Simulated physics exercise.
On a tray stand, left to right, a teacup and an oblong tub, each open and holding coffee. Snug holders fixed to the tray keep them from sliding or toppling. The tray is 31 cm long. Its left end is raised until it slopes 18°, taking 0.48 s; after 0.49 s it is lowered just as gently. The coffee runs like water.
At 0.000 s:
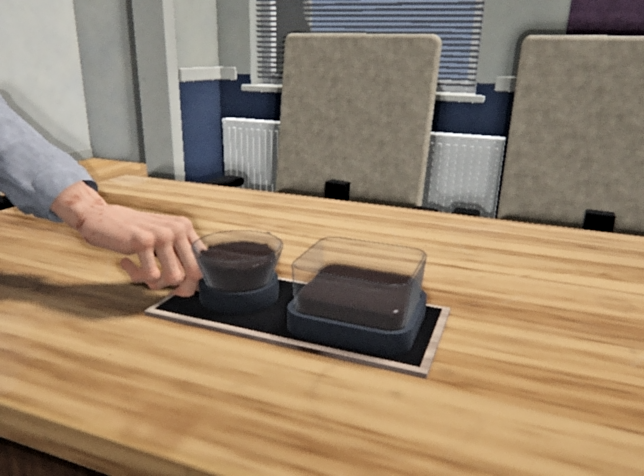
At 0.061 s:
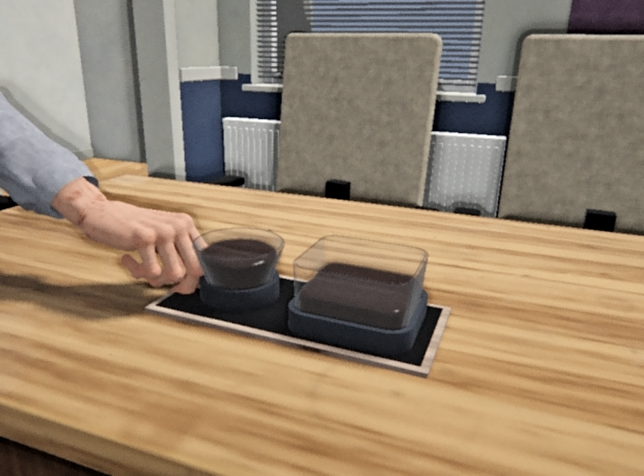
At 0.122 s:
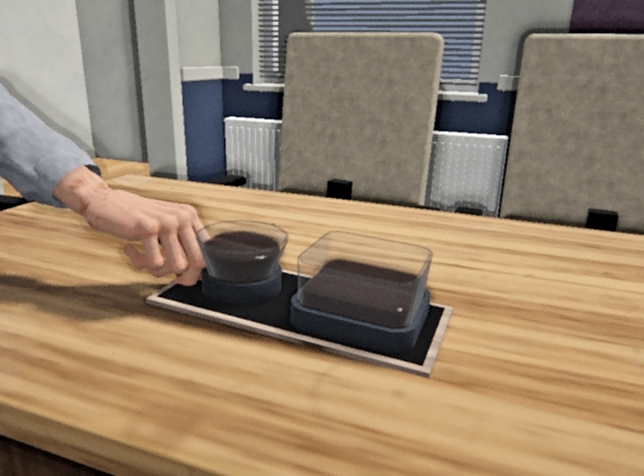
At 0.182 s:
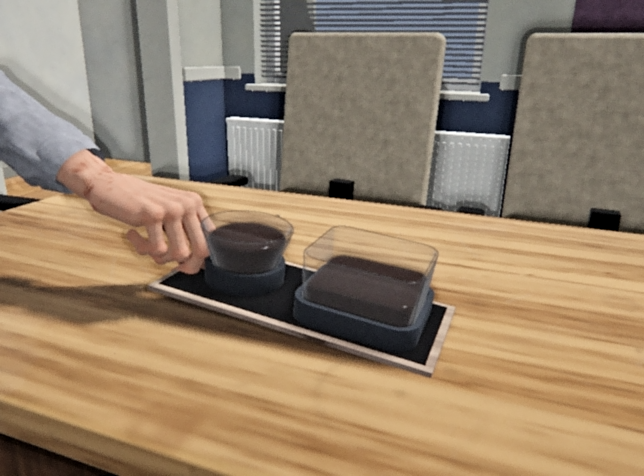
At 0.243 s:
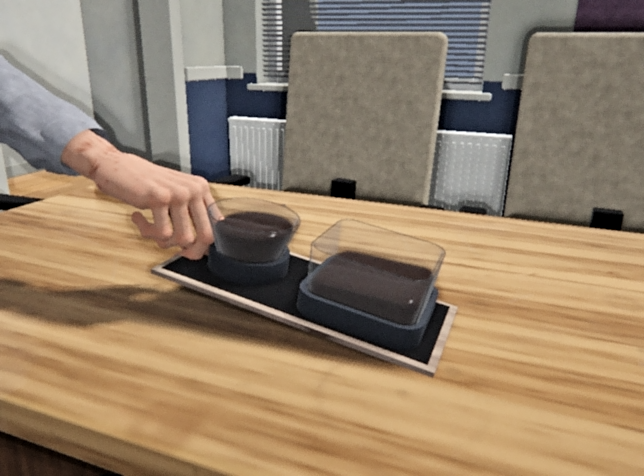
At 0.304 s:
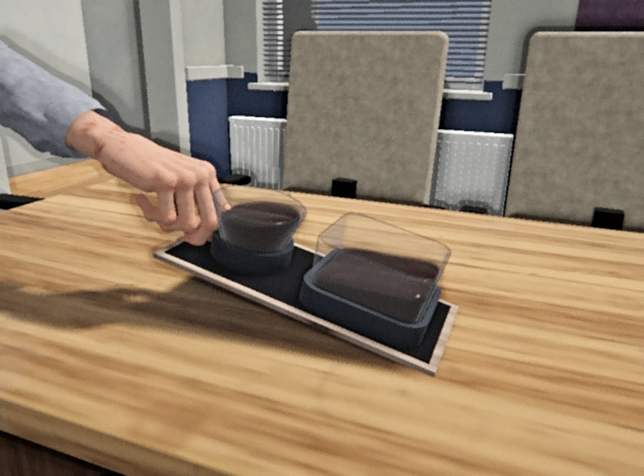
At first, a hand grips the left end of a flat tray on a wooden table, where a round cup and an oblong tub hold dark liquid. The hand then slowly raises that end, the containers lean rightward with the tray, and the liquid shifts toward their lower right sides.
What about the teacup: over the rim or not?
The teacup loses some.
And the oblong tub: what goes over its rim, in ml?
Some 0 ml.
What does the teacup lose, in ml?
About 10 ml.
By 0.65 s the slope is 18°; losses from the left are 9, 0 ml.
By 1.00 s the slope is 18°; losses from the left are 10, 0 ml.
By 1.35 s the slope is 2°; losses from the left are 11, 0 ml.
By 1.70 s the slope is 0°; losses from the left are 11, 0 ml.
At rest losses from the left are 11, 0 ml.
